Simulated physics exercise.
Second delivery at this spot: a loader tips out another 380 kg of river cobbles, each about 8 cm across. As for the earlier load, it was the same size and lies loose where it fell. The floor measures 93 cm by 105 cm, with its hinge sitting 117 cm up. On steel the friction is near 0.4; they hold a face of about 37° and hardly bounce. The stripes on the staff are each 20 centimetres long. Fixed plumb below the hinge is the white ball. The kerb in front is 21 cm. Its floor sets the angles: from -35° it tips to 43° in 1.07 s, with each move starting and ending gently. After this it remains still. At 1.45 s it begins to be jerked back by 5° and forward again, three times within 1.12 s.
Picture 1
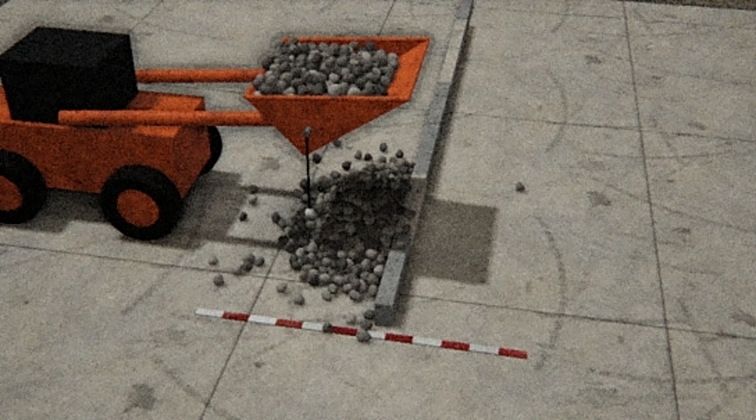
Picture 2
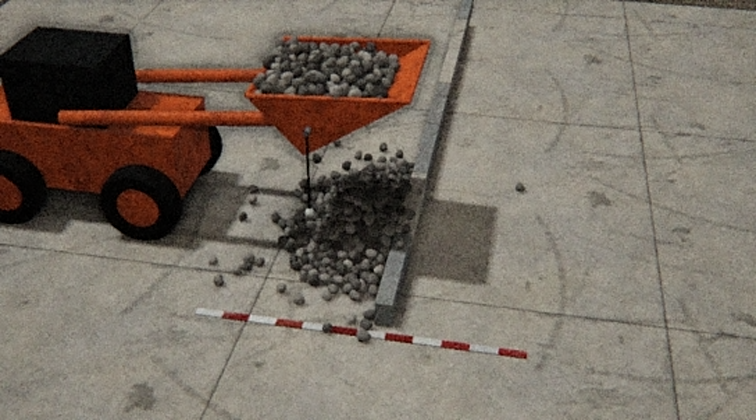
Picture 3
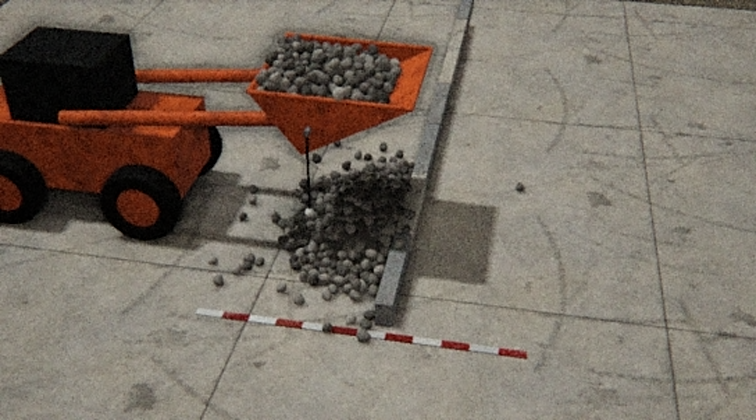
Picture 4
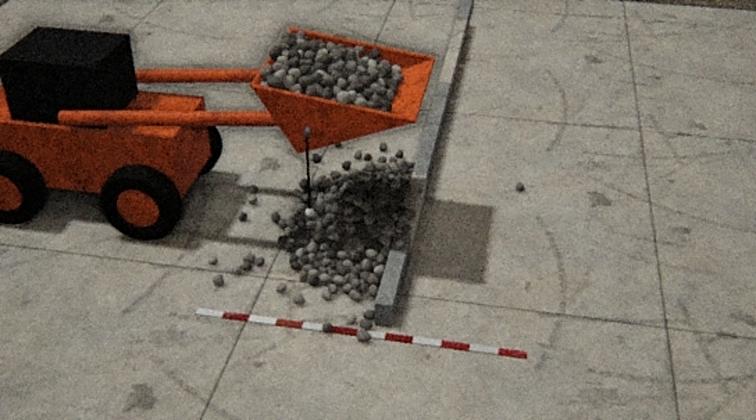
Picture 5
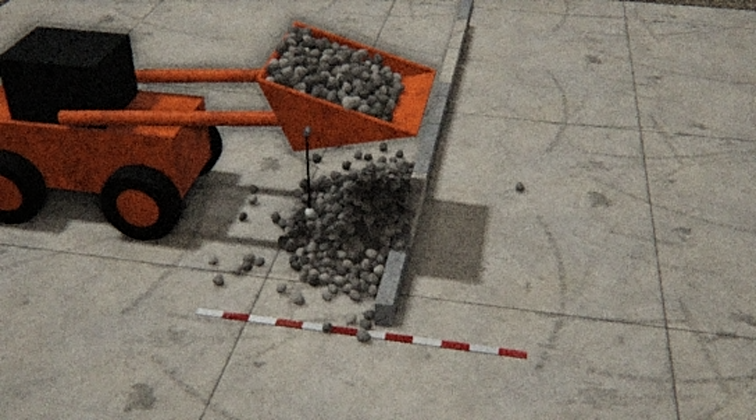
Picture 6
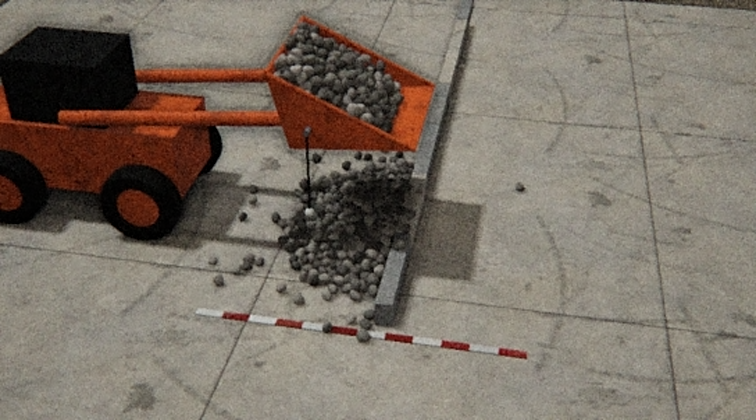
On a concrete yard, an orange loader stood with its raised bucket full of grey stones above a loose heap beside a low kerb, while the bucket slowly tilted forward, its back edge rising.
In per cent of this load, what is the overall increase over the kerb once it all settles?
80 out of 100, about.
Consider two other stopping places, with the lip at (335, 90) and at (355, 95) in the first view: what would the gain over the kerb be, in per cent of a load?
About 10 per cent from the first spot and 25 per cent from the second.
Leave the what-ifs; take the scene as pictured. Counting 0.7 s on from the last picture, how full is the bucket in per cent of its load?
50 %.
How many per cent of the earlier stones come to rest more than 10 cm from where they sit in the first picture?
Roughly 0 % of them.
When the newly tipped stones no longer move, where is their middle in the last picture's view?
(461, 230).
Then, 0.4 s after the last picture the floor is at 31°; in per cent of one load, 99 in the bucket, 101 on this side of the kerb; the foremost stones are at (421, 201).
Then, 0.7 s after the last picture the floor is at 43°; in per cent of one load, 52 in the bucket, 131 on this side of the kerb, 17 over the kerb; the foremost stones are at (459, 237).
Then, 2.6 s after the last picture the floor is at 43°; in per cent of one load, 0 in the bucket, 120 on this side of the kerb, 80 over the kerb; the foremost stones are at (664, 243).
Then, 5.2 s after the last picture the floor is at 43°; in per cent of one load, 0 in the bucket, 120 on this side of the kerb, 80 over the kerb; the foremost stones are at (664, 243). Net gain over the kerb, 80.
